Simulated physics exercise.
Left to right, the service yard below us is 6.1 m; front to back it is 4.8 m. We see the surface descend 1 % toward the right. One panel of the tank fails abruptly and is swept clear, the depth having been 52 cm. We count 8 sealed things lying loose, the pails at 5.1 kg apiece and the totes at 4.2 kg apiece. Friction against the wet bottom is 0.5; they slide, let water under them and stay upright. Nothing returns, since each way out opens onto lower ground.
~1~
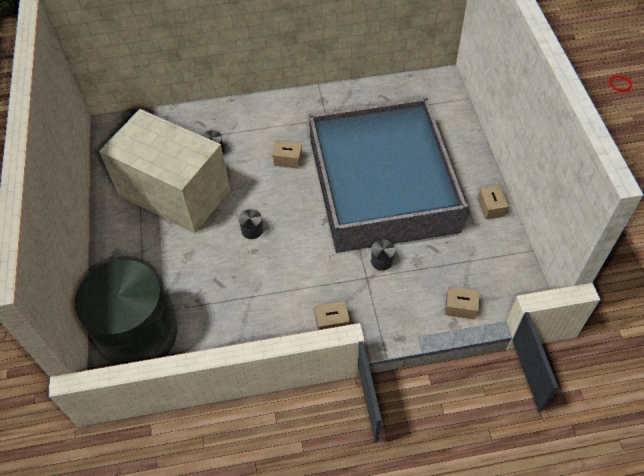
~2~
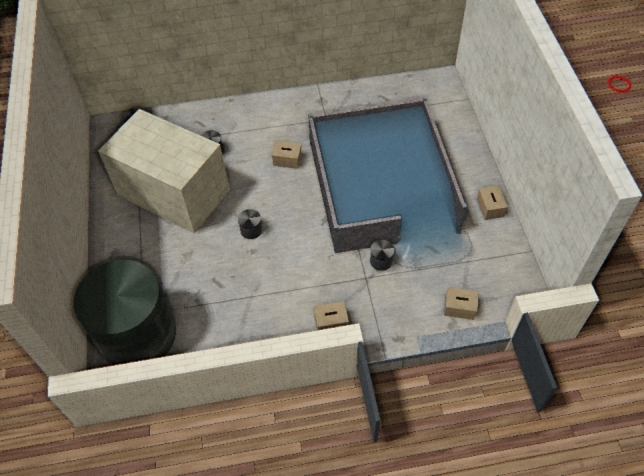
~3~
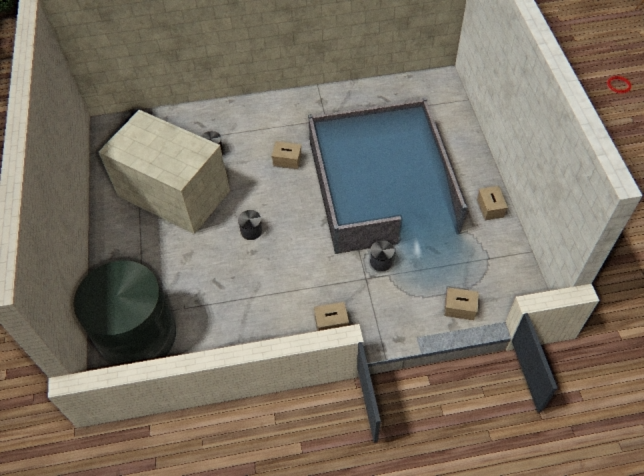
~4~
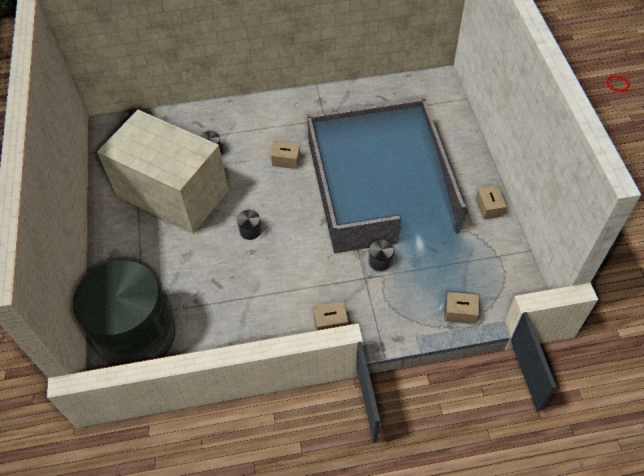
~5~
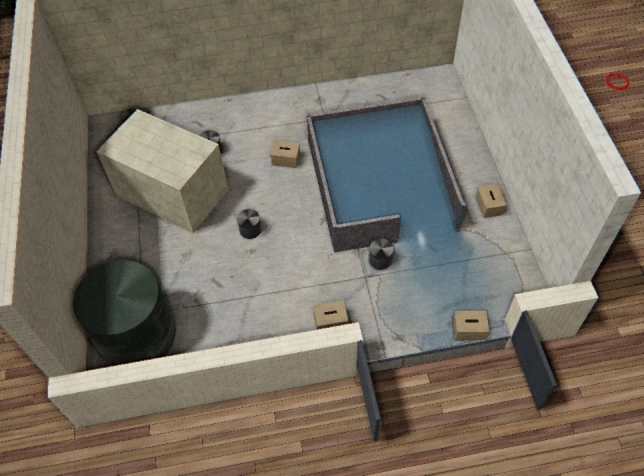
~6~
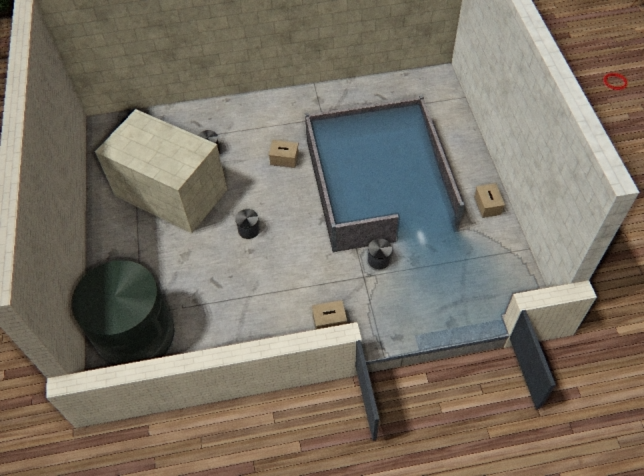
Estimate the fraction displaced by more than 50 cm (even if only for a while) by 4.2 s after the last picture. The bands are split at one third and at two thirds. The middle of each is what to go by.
We'll see only a small share moved that far, short of a third.
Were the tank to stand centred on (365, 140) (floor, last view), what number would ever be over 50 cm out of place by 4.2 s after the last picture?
So the tally would be 3.
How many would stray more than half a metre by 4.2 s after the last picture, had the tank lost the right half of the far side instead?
Result: 3 of them.
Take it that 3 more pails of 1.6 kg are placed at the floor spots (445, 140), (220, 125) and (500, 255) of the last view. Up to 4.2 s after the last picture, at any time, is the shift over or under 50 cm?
Outcome: Breaks the threshold first, stays within next, breaks the threshold last.
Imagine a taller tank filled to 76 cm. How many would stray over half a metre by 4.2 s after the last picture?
Count under that change: 2.
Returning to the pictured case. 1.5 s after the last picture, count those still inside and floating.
It comes to 0.
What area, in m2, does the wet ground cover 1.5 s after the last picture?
Flooded: Near 7.5 m2.
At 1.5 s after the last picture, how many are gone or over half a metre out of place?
Tally at that time: 1.
Then, 0.4 s after the last picture 1 of 8 are over 50 cm from their spots; 0 afloat.
Then, 1.5 s after the last picture 1 of 8 are over 50 cm from their spots; 0 afloat.
Then, 2.8 s after the last picture 2 of 8 are over 50 cm from their spots; 1 afloat.
Then, 4.2 s after the last picture 2 of 8 are over 50 cm from their spots, and 2 have been at some point; 1 afloat.
